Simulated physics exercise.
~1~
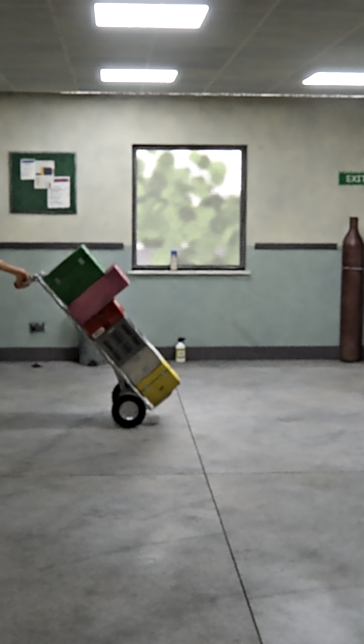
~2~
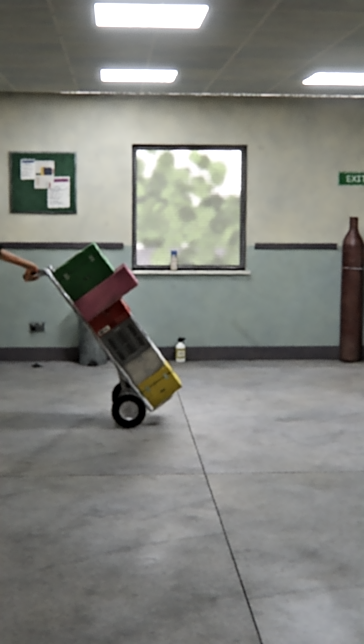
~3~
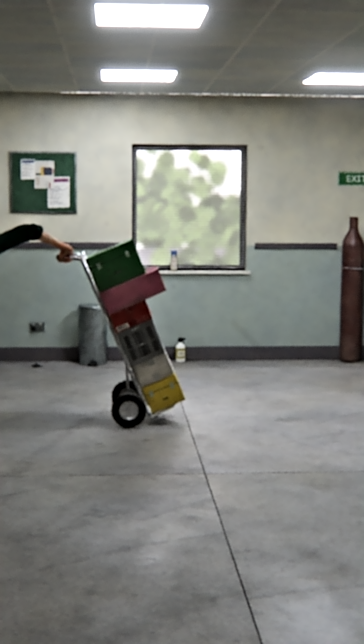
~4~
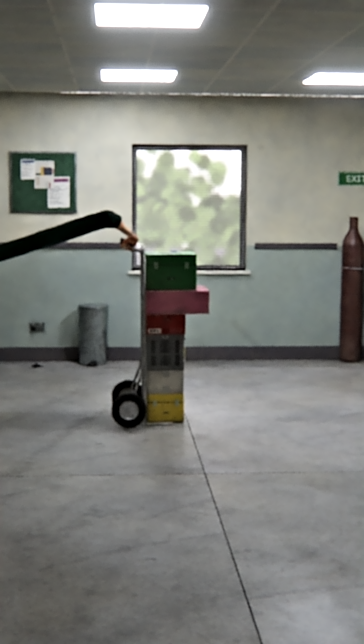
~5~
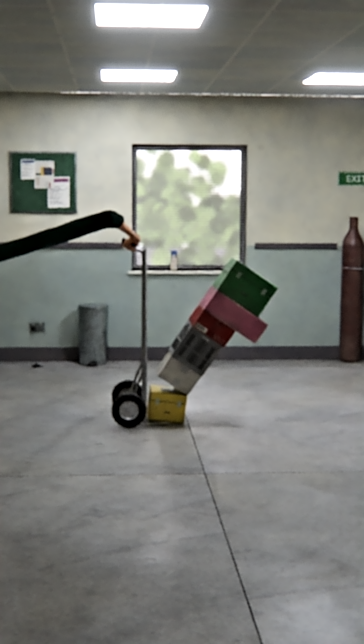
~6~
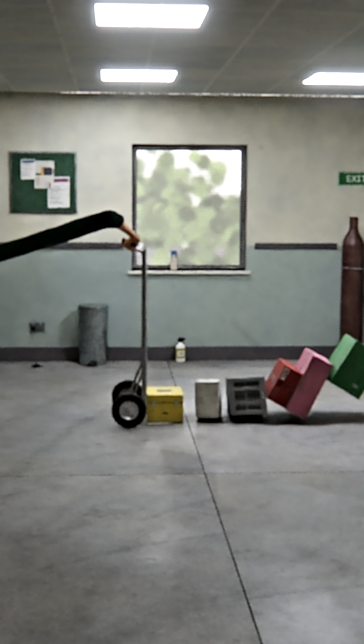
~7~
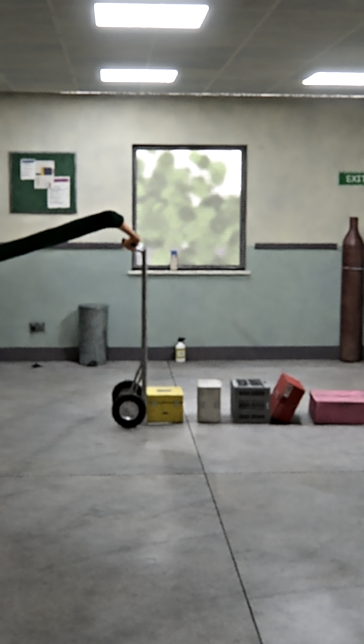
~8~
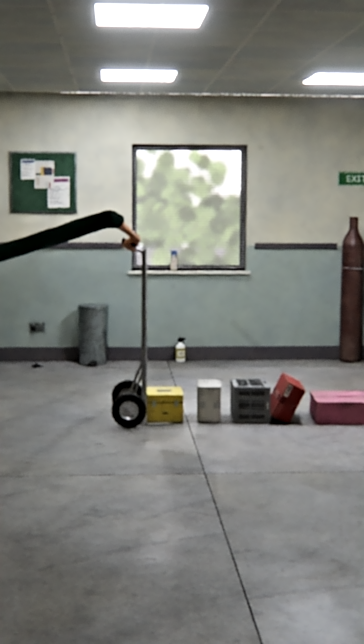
In a plain room with a grey concrete floor, seen from the side by a still camera, a noticeboard, a frosted window and a tall dark red cylinder line the back wall. At the left, a hand holds a leaning two-wheeled truck stacked with a yellow toolbox, white box, grey crate, red parcel, pink box and green toolbox. The arm swings the truck upright, and it stops. The boxes above the yellow toolbox topple rightward and spill across the floor. The green toolbox leaves view at the right, while the yellow one stays upright beside the truck.
